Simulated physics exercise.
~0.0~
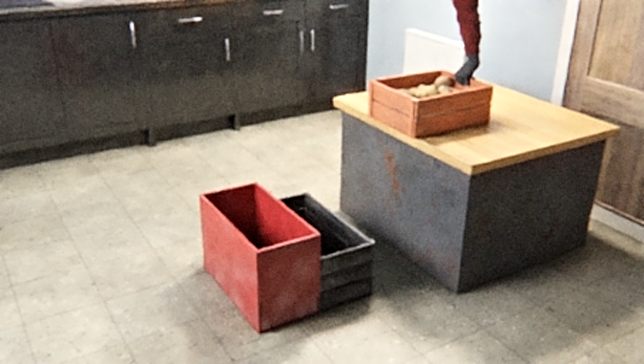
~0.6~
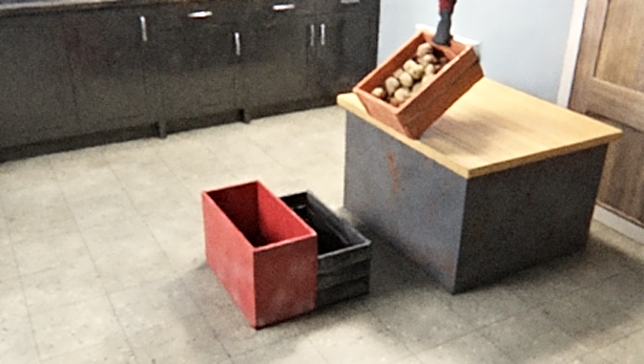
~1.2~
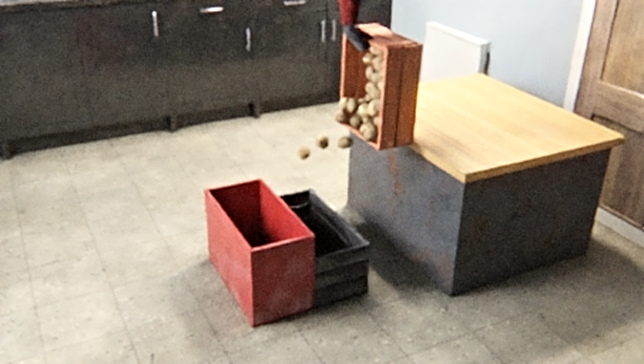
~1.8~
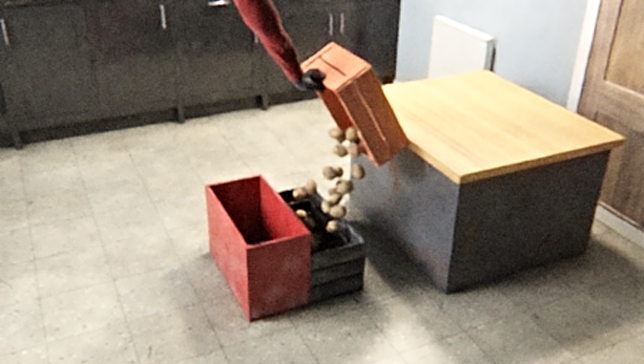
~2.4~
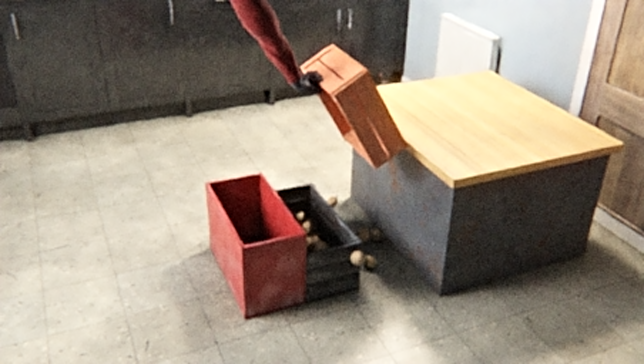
To begin with, an orange crate of potatoes sits on a wooden-topped bench, gripped by a dark-gloved hand on a red arm, while a black tote and a red tote stand empty on the tiled floor to the left. The arm lifts the crate and tilts it toward the totes. As it tips past the bench edge onto its side, the first potatoes tumble out. It turns further until its mouth points down, and a stream pours mostly into the black tote. Finally the emptied crate is held still, with potatoes in the black tote, a few beside it near the bench, and none visible in the red one.
